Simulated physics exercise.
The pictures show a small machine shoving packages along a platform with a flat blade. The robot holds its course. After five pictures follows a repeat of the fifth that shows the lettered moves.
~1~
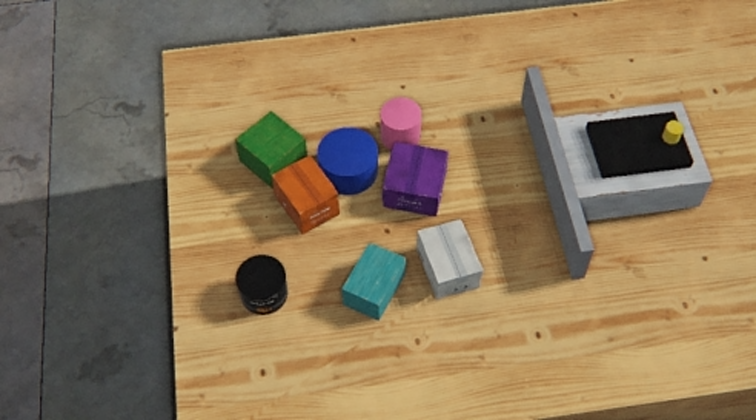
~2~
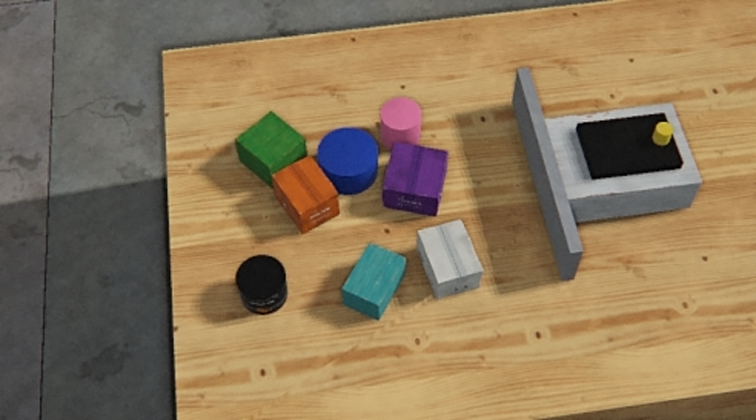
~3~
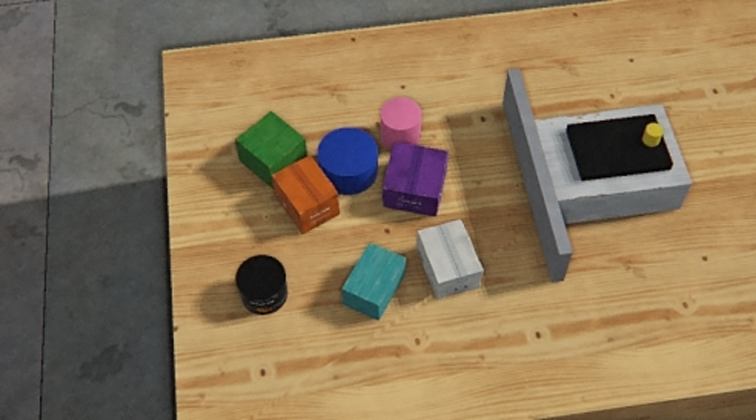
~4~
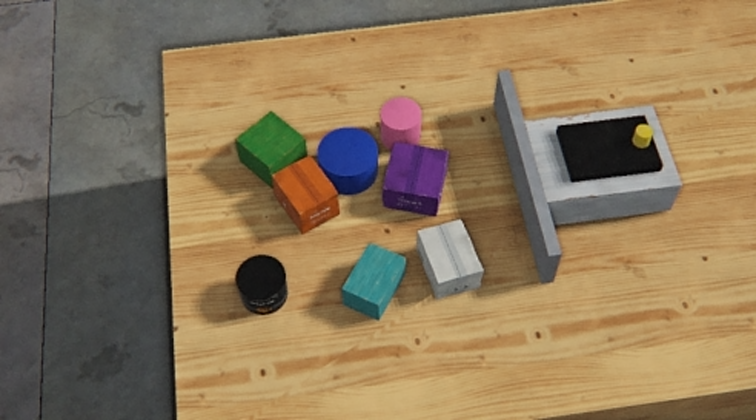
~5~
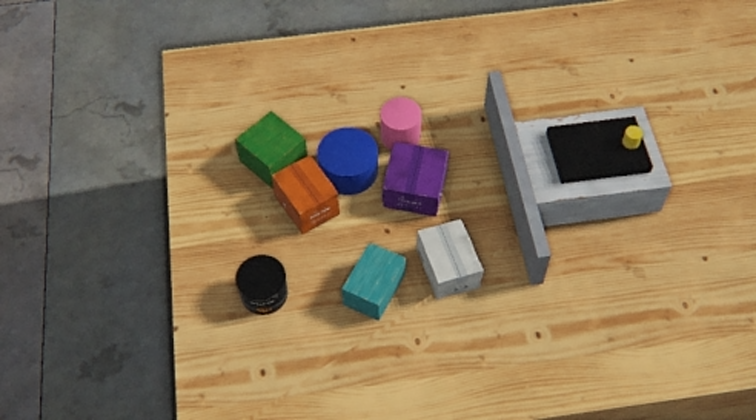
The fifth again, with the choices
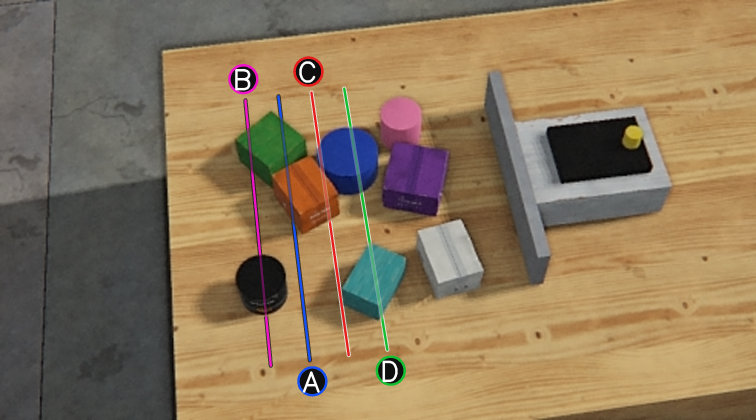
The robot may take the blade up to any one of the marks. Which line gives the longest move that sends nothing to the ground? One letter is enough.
Nothing falls up to A.
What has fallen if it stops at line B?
The black pail.
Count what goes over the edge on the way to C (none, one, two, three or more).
The count is none.
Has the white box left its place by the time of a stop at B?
Yes.
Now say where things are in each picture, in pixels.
The first picture shows black pail (262, 285); pink canister (401, 125); turquoise crate (374, 281).
The second picture shows robot (622, 145); blue canister (348, 161).
The third picture shows robot (611, 147); white box (449, 260).
The fourth picture shows robot (602, 148); green crate (272, 150).
The fifth picture shows robot (592, 149); pink canister (401, 125); turquoise crate (374, 281); blue canister (348, 161).
On the marked copy, A at (293, 217); B at (257, 222); C at (329, 213); D at (364, 208).
Taking A. A third of the way, robot (512, 159); turquoise crate (368, 283); pink canister (395, 126).
Two thirds of the way, robot (432, 169); black pail (250, 287); green crate (242, 140).
When it is over, robot (371, 176); black pail (187, 296); orange box (210, 205); nothing has fallen.
As for the rest, B drops the black pail; C is safe but short; D is safe but short.
